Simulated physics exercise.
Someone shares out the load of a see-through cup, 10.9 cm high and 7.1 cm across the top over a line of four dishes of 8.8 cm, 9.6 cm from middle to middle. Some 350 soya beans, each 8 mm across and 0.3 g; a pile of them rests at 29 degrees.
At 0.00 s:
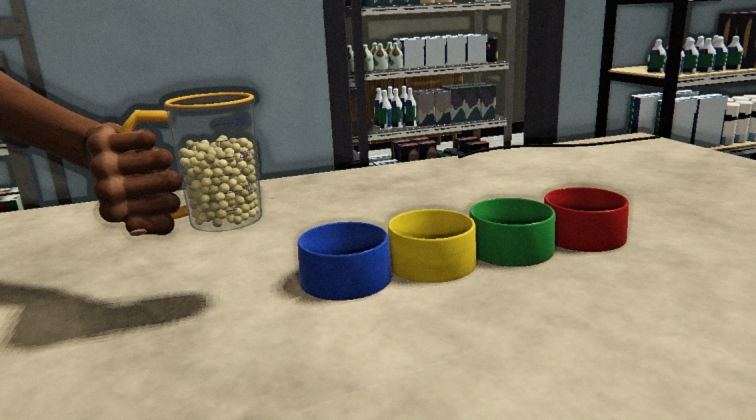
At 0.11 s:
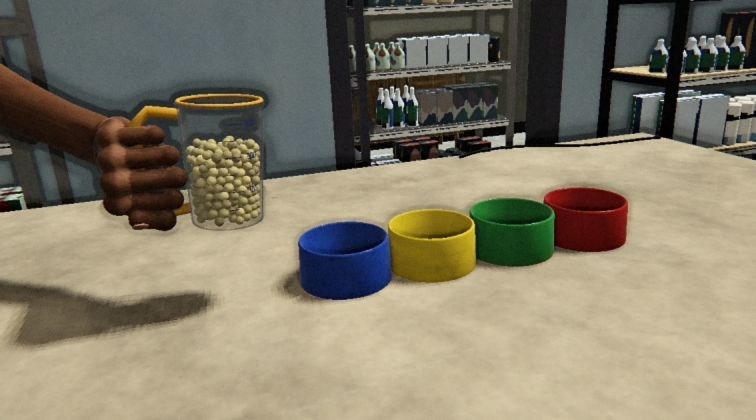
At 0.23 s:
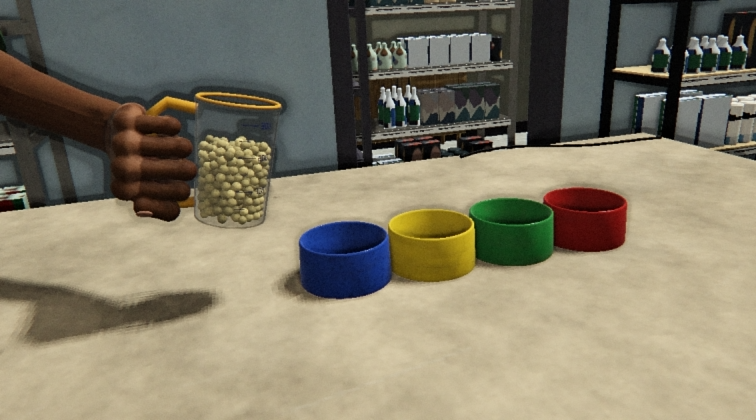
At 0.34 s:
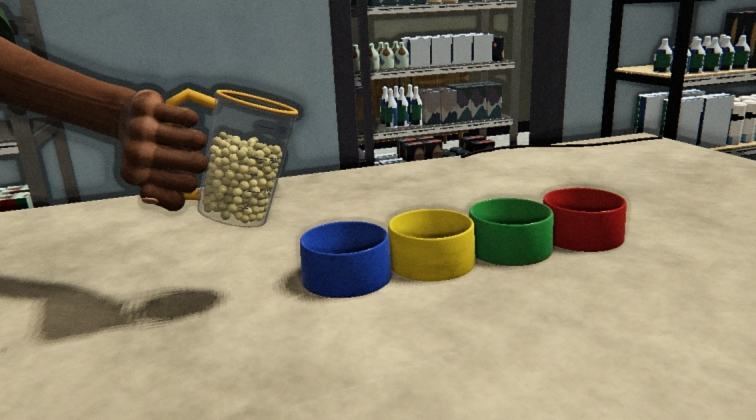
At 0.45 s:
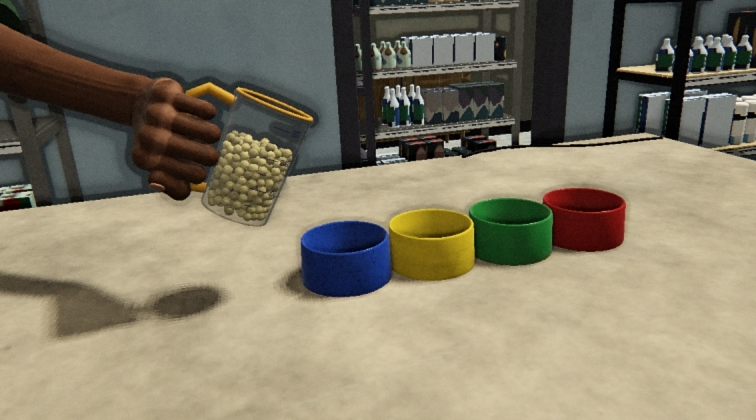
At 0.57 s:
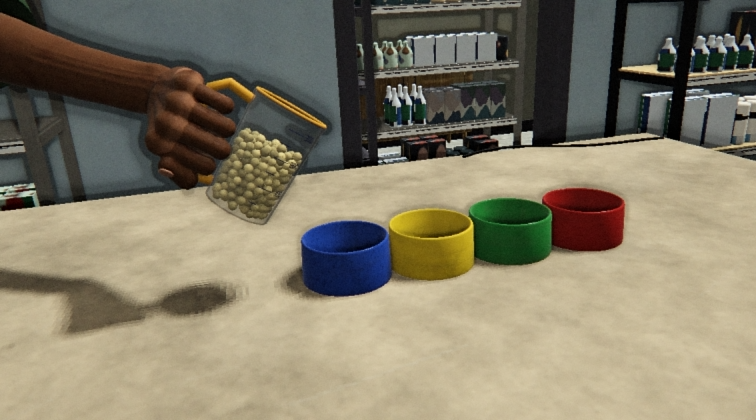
A clear cup of pale, round beans, gripped by a hand at its yellow handle, moved slightly right and tilted steadily rightward, while blue, yellow, green and red dishes sat still on the counter.
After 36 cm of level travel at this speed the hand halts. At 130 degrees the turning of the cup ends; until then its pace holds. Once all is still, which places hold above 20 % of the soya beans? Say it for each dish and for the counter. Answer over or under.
Red: Under, blue: Under, green: Under, yellow: Over, counter: Under.
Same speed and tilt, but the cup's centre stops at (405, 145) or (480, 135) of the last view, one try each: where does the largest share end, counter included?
The winner: Yellow; yellow.
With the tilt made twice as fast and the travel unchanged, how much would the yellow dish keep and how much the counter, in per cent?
In that case yellow 0, counter 10.
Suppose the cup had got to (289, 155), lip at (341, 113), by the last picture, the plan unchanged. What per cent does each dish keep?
Red 90; blue 0; green 10; yellow 0.
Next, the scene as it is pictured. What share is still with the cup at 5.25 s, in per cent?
About 0 per cent.
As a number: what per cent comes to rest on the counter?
About 0 per cent.
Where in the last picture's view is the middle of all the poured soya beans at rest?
Near (432, 238).
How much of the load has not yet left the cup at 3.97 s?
Roughly 0 per cent.
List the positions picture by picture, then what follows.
In the first picture, cup at (219, 161), tilt 0 degrees, lip at (252, 97), moved 0.0 cm; middle of the pieces at (220, 183); blue dish at (343, 238); yellow dish at (431, 224); green dish at (512, 211); red dish at (586, 199).
In the second picture, cup at (224, 161), tilt 4 degrees, lip at (261, 100), moved 0.4 cm; middle of the pieces at (224, 183).
In the third picture, cup at (234, 160), tilt 11 degrees, lip at (279, 105), moved 1.2 cm; middle of the pieces at (232, 181).
In the fourth picture, cup at (245, 160), tilt 19 degrees, lip at (296, 112), moved 2.0 cm; middle of the pieces at (239, 180).
In the fifth picture, cup at (254, 159), tilt 27 degrees, lip at (311, 119), moved 2.8 cm; middle of the pieces at (246, 178).
In the sixth picture, cup at (264, 158), tilt 34 degrees, lip at (324, 126), moved 3.6 cm; middle of the pieces at (254, 176); blue dish at (345, 237); yellow dish at (430, 223); green dish at (510, 211); red dish at (583, 200). Its pace works out near 70 degrees a second; the hand travels 7 cm a second.
After 2.61 s, tilt 130 degrees; cup holds 0 %, yellow 100 %.
After 3.97 s, tilt 130 degrees; cup holds 0 %, yellow 100 %.
Then, at 5.25 s, tilt 130 degrees; cup holds 0 %, yellow 100 %.
By 5.6 s all is still; red 0 %, blue 0 %, green 0 %, yellow 100 %, counter 0 %.
